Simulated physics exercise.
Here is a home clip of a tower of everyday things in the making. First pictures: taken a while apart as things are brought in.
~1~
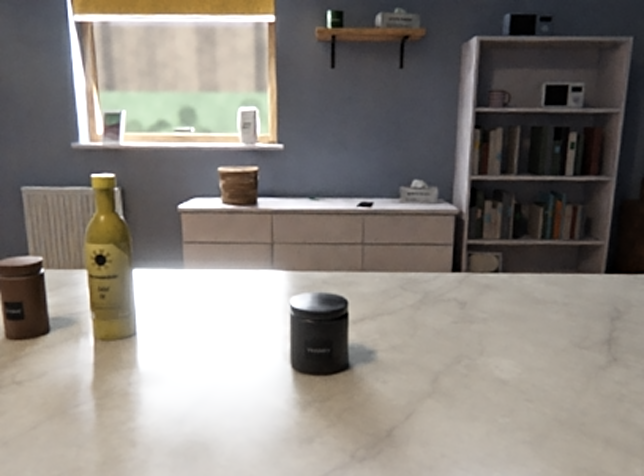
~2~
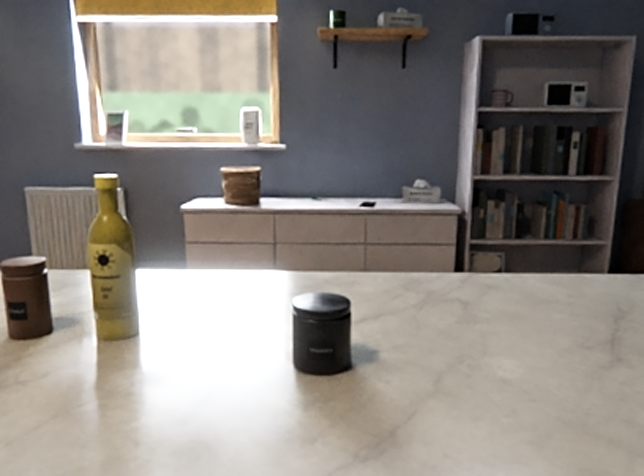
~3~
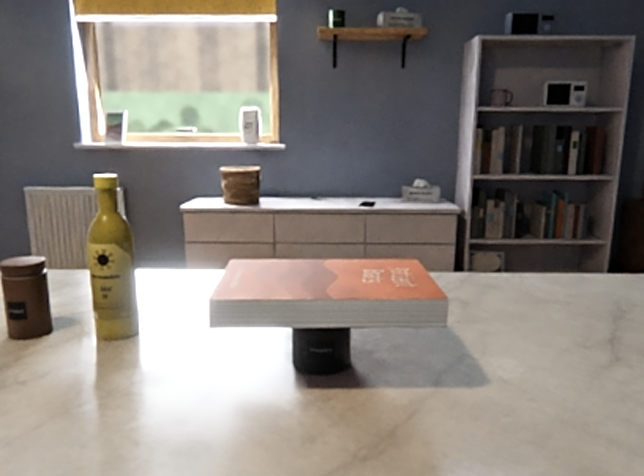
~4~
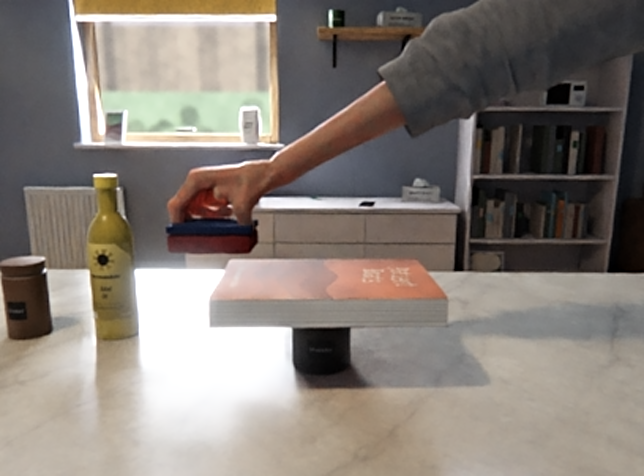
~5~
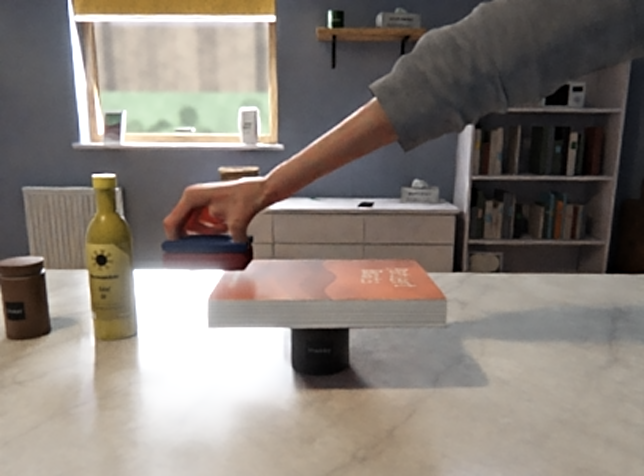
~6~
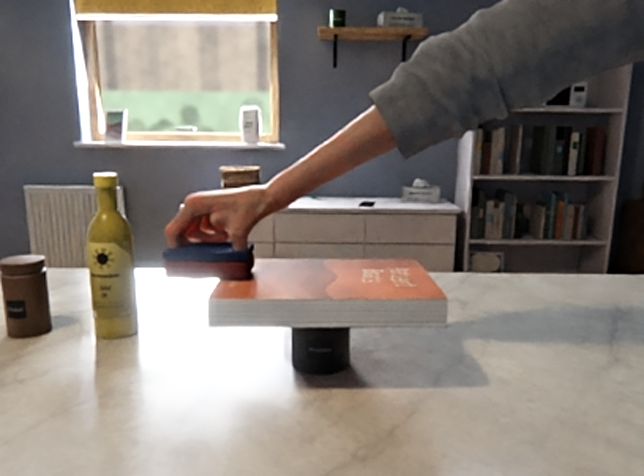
Orange book appearing flat atop a black jar, then a hand lowering a red and blue sponge onto its left edge.
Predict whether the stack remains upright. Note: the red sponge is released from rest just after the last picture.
Basically the pile is insecure.
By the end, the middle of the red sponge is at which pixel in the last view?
End position in the final view: Approximately (148, 350).
Then, 0.30 s on from there, red sponge now fallen.
Then, 0.40 s on from there, things are still on the move.
Then, 0.50 s on from there, as before.
Then, 1.60 s on from there, nothing new.
In the end, fallen, red sponge; the other 4 unmoved. At the end, from the last picture's camera, red sponge near (148, 350). The pile loses its balance.
